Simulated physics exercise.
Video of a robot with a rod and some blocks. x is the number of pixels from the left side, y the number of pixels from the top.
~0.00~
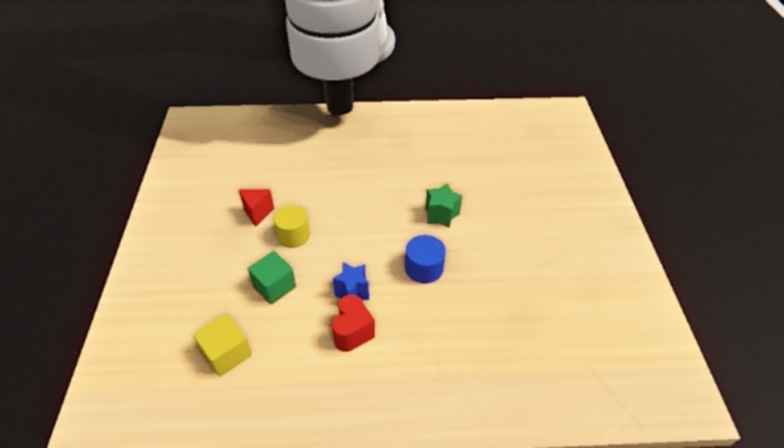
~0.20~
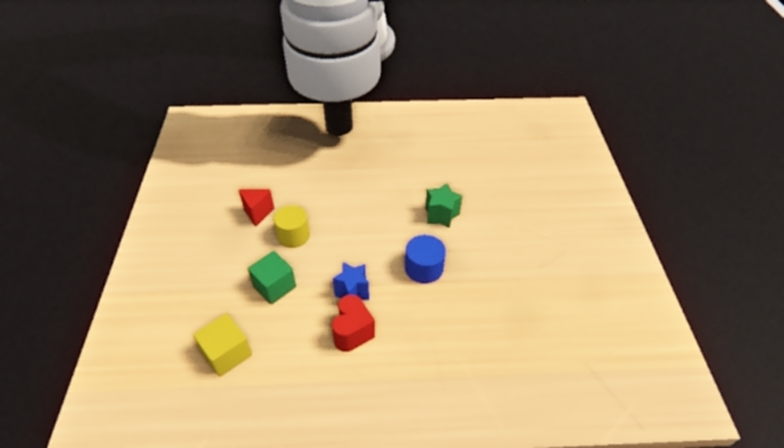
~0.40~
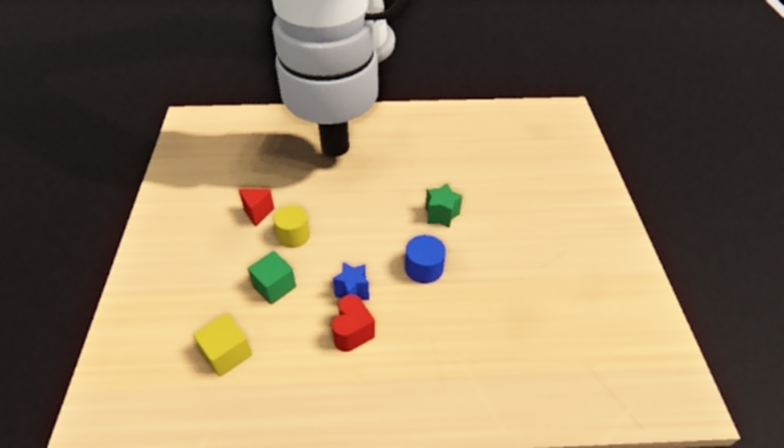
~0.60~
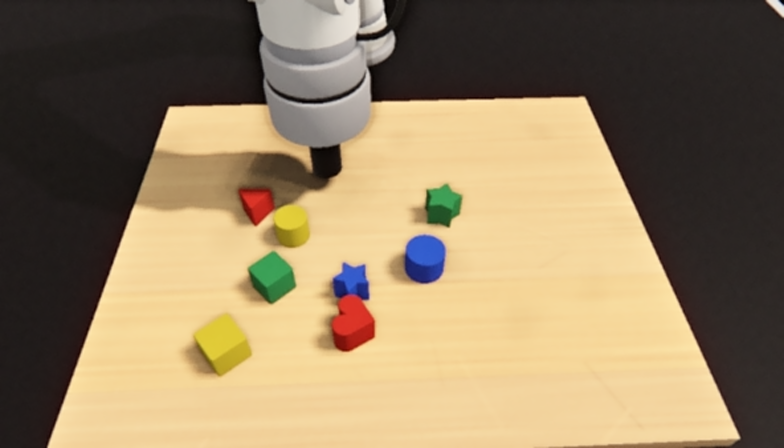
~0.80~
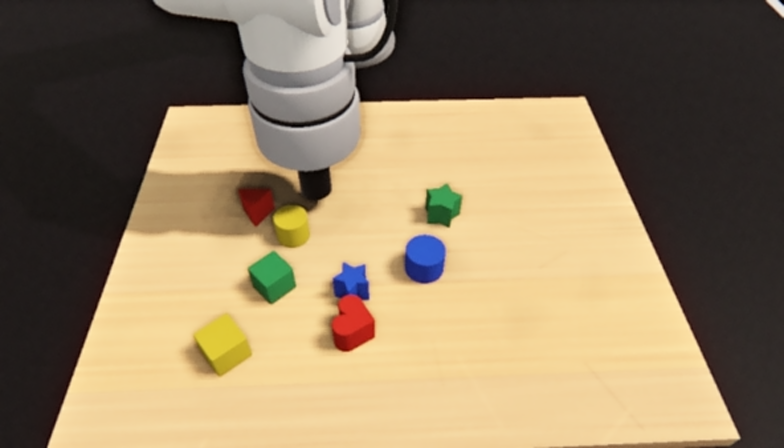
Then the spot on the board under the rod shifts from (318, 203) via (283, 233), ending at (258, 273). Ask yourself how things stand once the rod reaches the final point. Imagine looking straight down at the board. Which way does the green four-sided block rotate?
Looking down: Clockwise.
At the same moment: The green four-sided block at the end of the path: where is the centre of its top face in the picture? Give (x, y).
It will likely be found at (275, 303).
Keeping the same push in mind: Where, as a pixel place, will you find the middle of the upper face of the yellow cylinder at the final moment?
Located at (277, 273).
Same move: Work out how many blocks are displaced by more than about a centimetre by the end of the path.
The answer will be two.
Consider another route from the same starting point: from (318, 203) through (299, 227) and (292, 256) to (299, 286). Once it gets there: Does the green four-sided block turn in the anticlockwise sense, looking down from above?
The answer is yes.
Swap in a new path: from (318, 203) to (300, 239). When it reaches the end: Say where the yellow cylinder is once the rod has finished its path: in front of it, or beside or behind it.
By the time the path ends, the yellow cylinder is still sitting right in front of the rod.
The first path, step by step. One third of the way, rod (292, 210); yellow cylinder (282, 228).
Two thirds of the way, rod (271, 233); green four-sided block (270, 283), turned 20° clockwise; yellow cylinder (274, 253).
At the end, rod (255, 260); red triangular block in place; green four-sided block (275, 303), turned 50° clockwise; yellow cylinder (277, 273).
